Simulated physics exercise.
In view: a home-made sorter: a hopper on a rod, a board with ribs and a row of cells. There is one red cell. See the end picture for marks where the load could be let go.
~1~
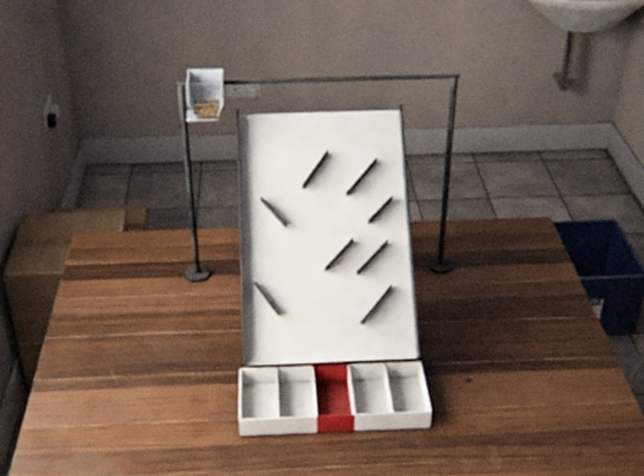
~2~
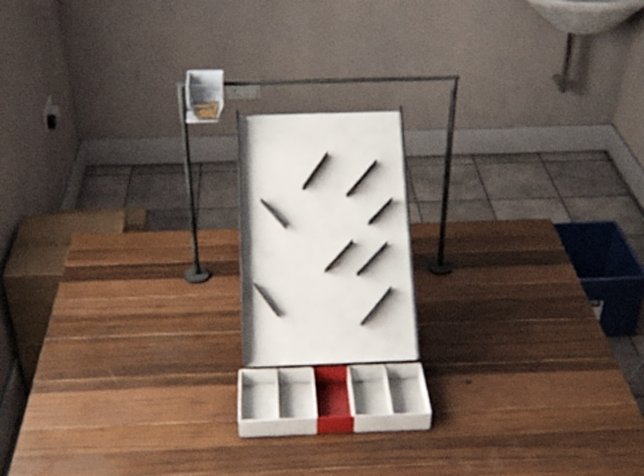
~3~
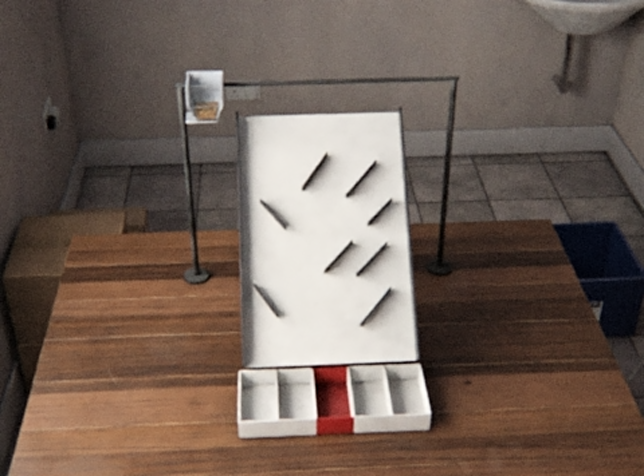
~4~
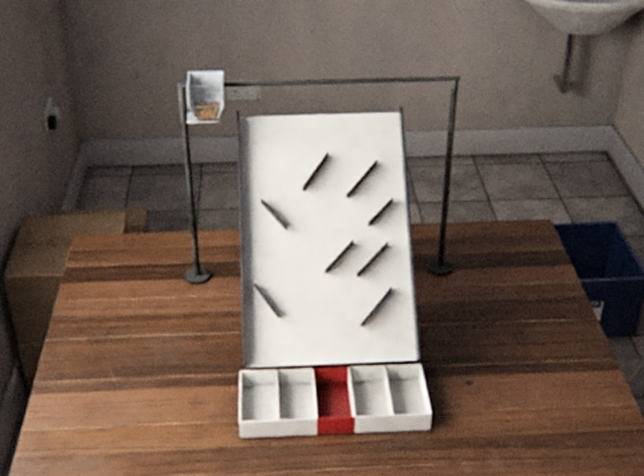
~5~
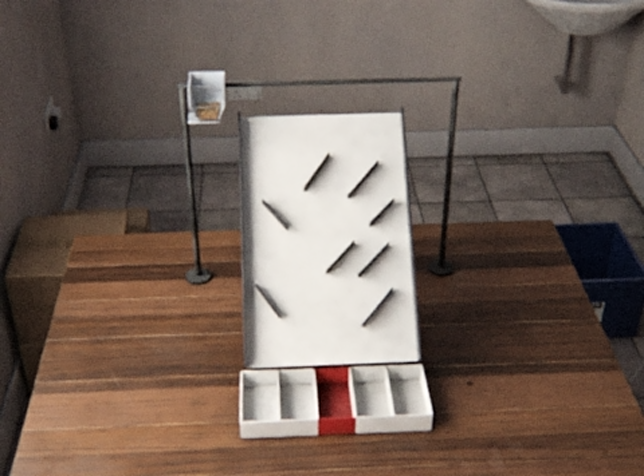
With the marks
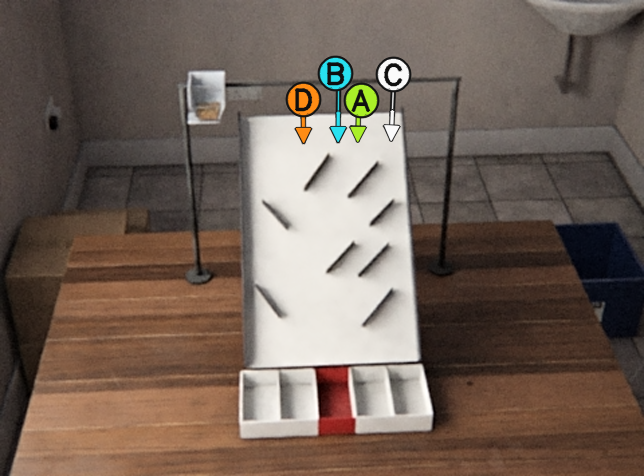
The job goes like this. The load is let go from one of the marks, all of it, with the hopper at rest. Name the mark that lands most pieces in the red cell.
The answer is mark D.
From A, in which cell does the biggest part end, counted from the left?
The second from the left.
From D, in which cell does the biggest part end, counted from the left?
It is the third one.
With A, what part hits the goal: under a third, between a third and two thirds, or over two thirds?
Under a third.
On the marked copy, mark A meets the board at (357, 136); mark B meets the board at (338, 136); mark C meets the board at (391, 135); mark D meets the board at (303, 137).
If A is chosen, a stray few in the red cell, about two thirds in other cells, about a quarter outside the box.
If B is chosen, a small part in the red cell, about two thirds in other cells, about a quarter outside the box.
If C is chosen, a small part in the red cell, about two thirds in other cells, about a quarter outside the box.
If D is chosen, about two thirds in the red cell, about a quarter in other cells, a small part outside the box.
